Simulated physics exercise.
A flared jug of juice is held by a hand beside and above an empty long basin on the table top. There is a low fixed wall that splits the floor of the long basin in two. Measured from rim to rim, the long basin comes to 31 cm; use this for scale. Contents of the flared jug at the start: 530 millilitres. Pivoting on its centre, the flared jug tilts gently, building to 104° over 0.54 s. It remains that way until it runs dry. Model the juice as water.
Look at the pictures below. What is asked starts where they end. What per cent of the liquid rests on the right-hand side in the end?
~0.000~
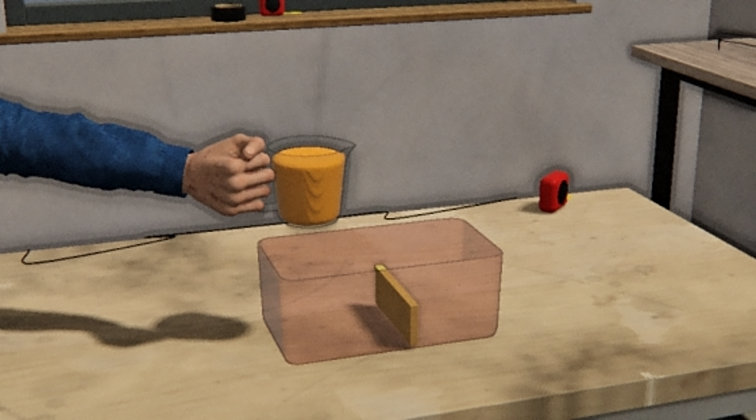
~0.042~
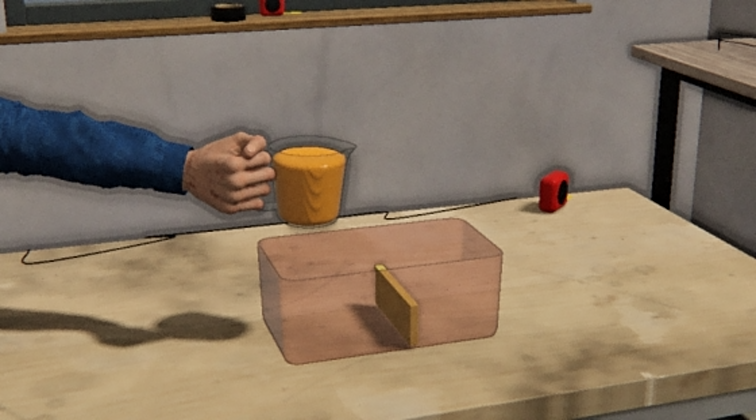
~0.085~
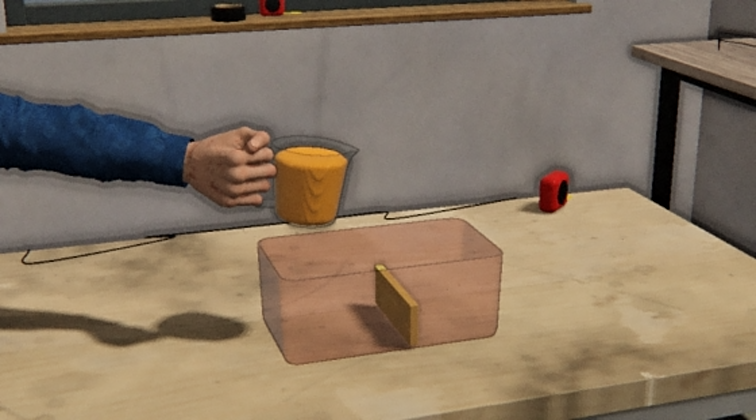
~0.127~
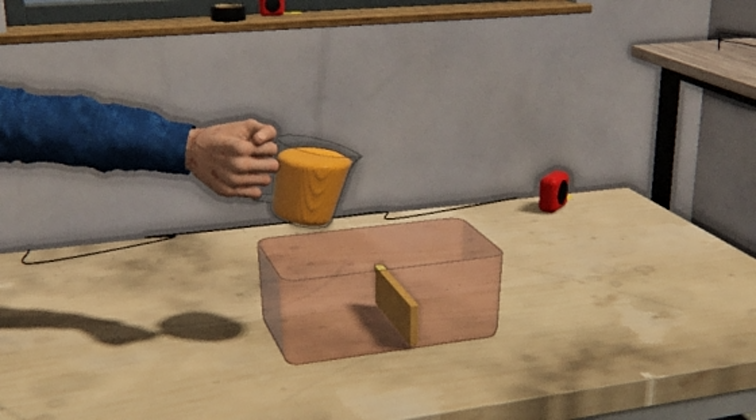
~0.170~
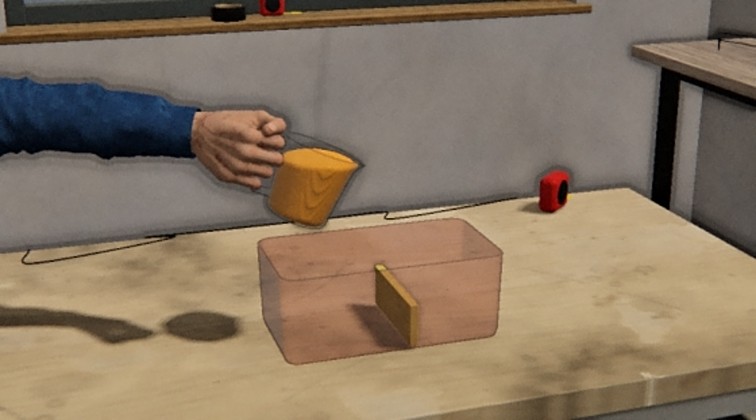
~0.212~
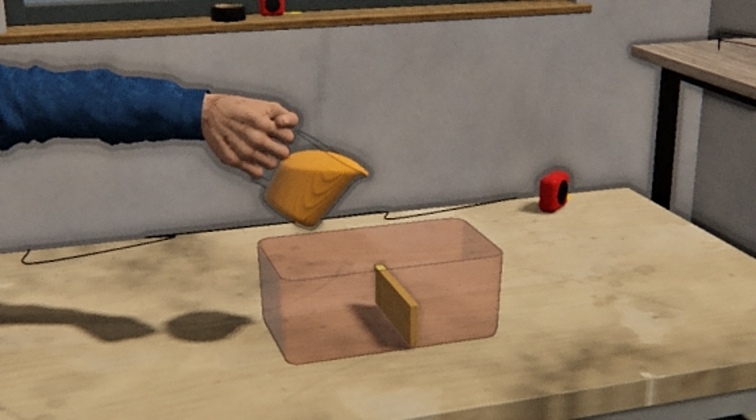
24 percent.
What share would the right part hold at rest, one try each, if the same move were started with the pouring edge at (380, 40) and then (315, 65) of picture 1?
80 and 5 %.
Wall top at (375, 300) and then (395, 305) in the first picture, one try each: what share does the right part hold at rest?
The first try gives 85 percent and the second 35 percent.
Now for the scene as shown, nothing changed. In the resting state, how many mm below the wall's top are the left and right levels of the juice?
Left roughly 46 mm; right roughly 54 mm.
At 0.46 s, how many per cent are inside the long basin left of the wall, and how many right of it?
I'd say some 16 on the left and some 18 on the right.
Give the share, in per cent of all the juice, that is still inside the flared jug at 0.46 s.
Portion remaining: Approx. 44 per cent.
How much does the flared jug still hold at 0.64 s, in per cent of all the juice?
Around 8 in a hundred is still there.
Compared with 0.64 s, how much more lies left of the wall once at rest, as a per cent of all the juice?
Close to 12% of the whole.
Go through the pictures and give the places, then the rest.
Tilt 0°; pouring edge (355, 143); surface from (271, 159) to (343, 154); the long basin's rim runs from (269, 261) to (483, 236); the wall's top is at (396, 286), in the first frame.
Tilt 2°; pouring edge (356, 144); surface from (272, 158) to (344, 154), in the second frame.
Tilt 6°; pouring edge (359, 148); surface from (274, 157) to (344, 155), in the third frame.
Tilt 14°; pouring edge (362, 155); surface from (277, 156) to (349, 157), in the fourth frame.
Tilt 23°; pouring edge (365, 164); surface from (278, 160) to (355, 159), in the fifth frame.
Tilt 35°; pouring edge (367, 175); surface from (278, 169) to (363, 167); 1 per cent is over the edge, in the sixth frame.
Then, 0.46 s in, the tilt is 98° and 44 per cent is still to pour, 17 is left of the wall and 17 right of it.
Then, 0.64 s in, the tilt is 104° and 8 per cent is still to pour, 63 is left of the wall and 23 right of it.
Then, 0.83 s in, the tilt is 104° and 1 per cent is still to pour, 73 is left of the wall and 23 right of it.
Then, 1.04 s in, the tilt is 104° and 0 per cent is still to pour, 75 is left of the wall and 23 right of it.
Finally, 75 per cent lies left of the wall, 24 right of it and 1 outside.
